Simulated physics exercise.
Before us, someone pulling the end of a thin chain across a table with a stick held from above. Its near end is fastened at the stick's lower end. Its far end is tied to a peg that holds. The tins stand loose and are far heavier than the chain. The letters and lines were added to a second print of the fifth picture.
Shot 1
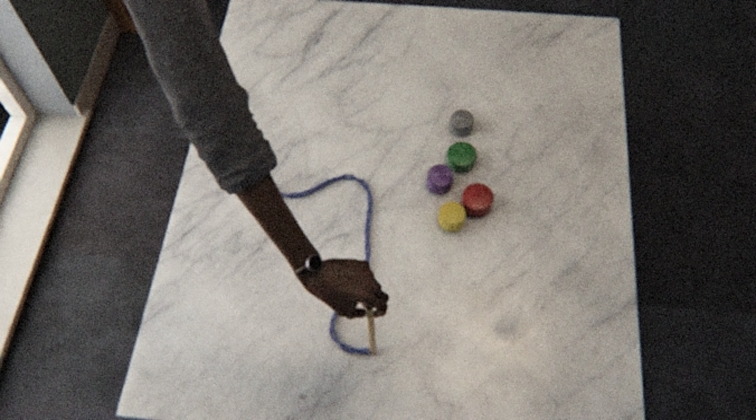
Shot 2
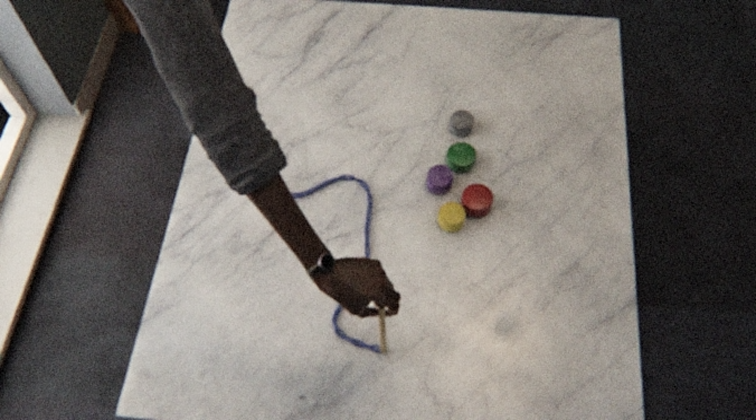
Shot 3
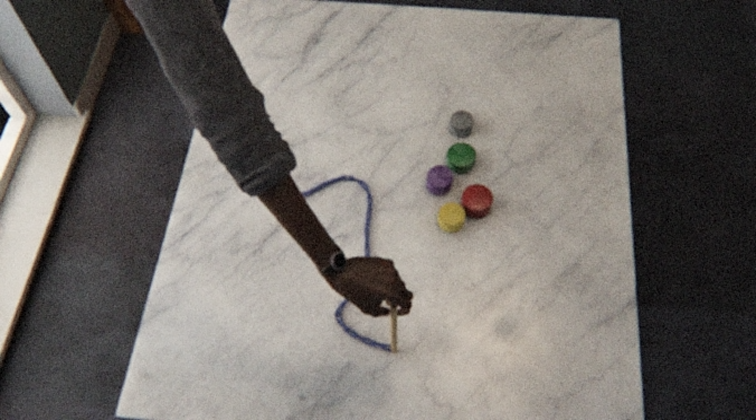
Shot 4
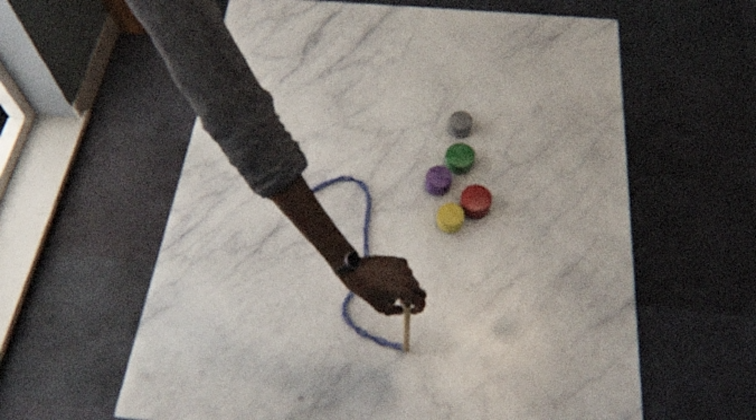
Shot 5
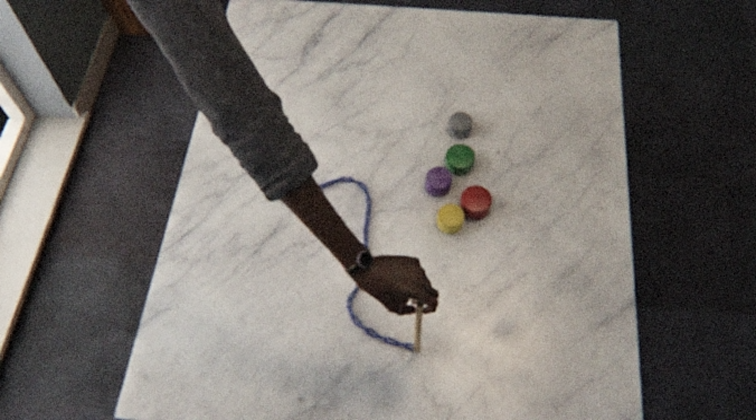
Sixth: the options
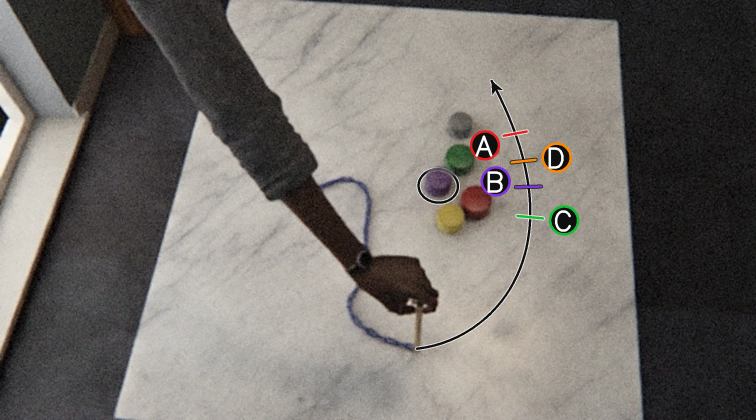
A hand holding a thin stick from above pulled the end of a blue chain slowly rightward across a marbled table, the chain trailing in a curve behind, while five colored tins sat still nearby.
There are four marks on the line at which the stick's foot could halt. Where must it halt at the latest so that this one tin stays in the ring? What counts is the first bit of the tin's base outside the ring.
Mark A.
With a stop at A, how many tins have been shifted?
Two.
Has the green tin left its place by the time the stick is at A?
By then, no.
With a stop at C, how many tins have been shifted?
The count is none.
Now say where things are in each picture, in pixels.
In the first picture, red tin (477, 200); grey tin (462, 123).
In the second picture, purple tin (440, 180).
In the third picture, green tin (461, 158); yellow tin (451, 218).
In the fourth picture, red tin (476, 202); grey tin (460, 125).
In the fifth picture, purple tin (439, 182); green tin (460, 160).
On the marked copy, A at (515, 134); B at (529, 187); C at (530, 217); D at (524, 161); the ring at (438, 186); the route from (417, 349) via (530, 221) to (492, 81).
Following A. Soon after the start, foot of the stick (506, 296); purple tin (439, 182).
Later, foot of the stick (530, 206); purple tin (439, 182).
In the end, foot of the stick (515, 134); purple tin (439, 182); yellow tin (445, 204); red tin (469, 192); the purple tin is still in its ring.
As for the rest, B is safe but short; C is safe but short; D is safe but short.
